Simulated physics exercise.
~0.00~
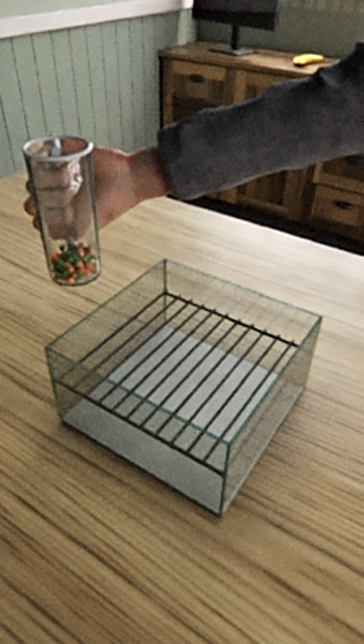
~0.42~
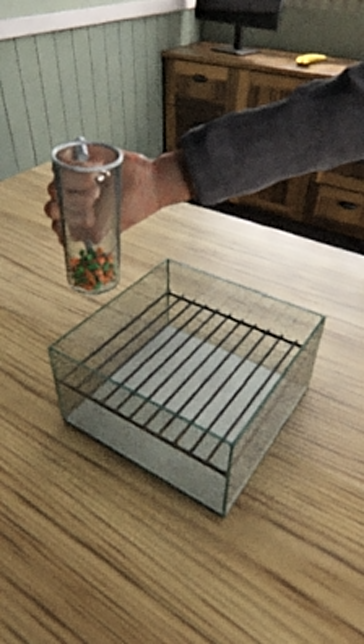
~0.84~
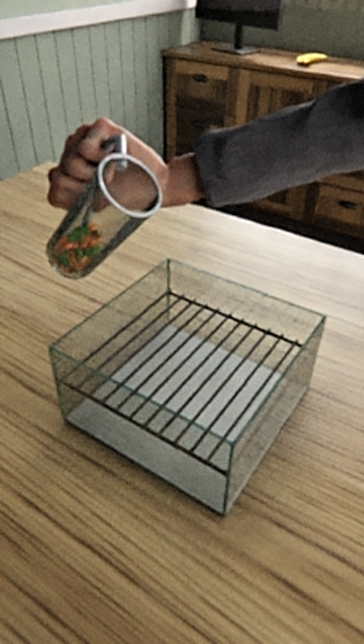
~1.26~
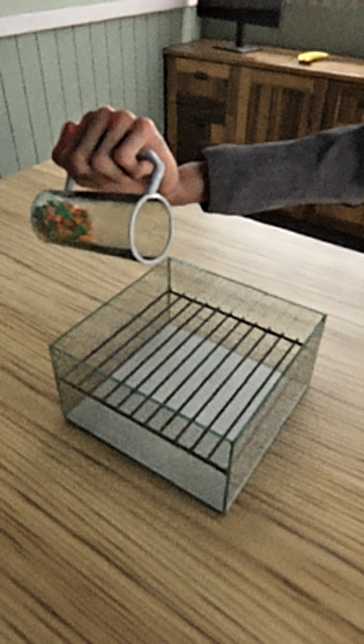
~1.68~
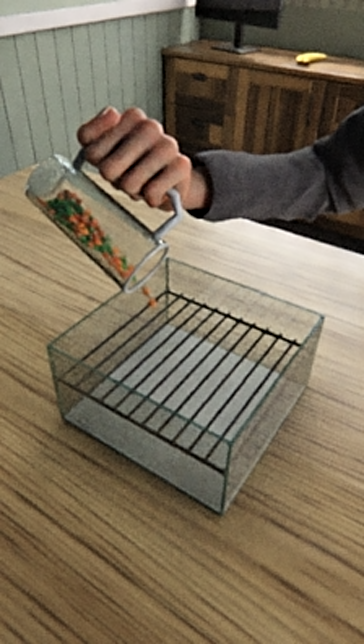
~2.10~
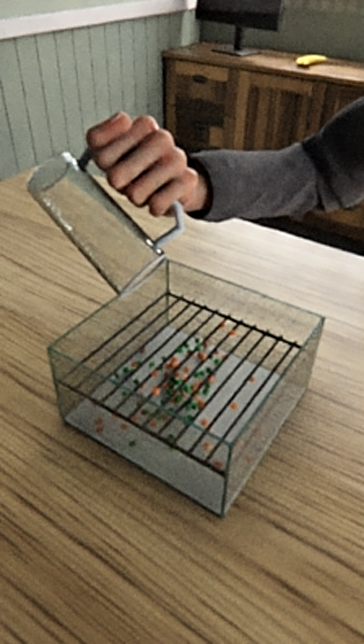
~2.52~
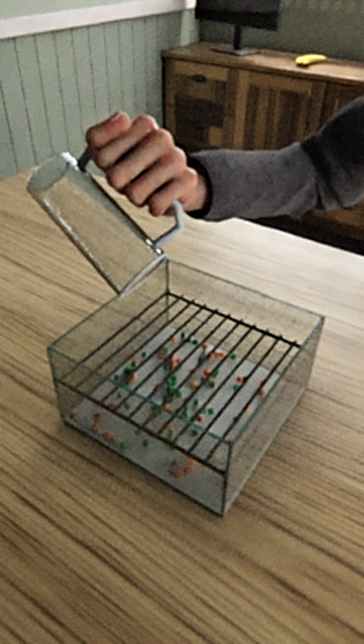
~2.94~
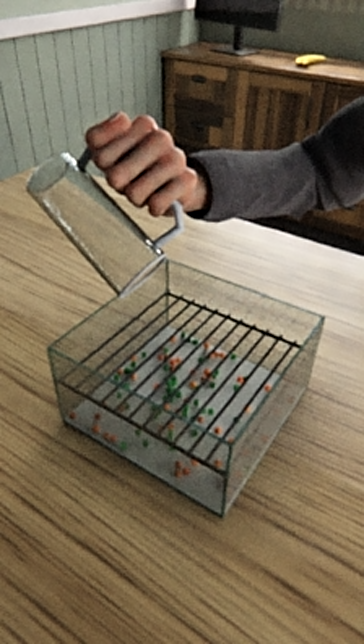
Hand tipping a clear cup of orange and green pieces over a wire rack, both colours dropping through into the glass box.
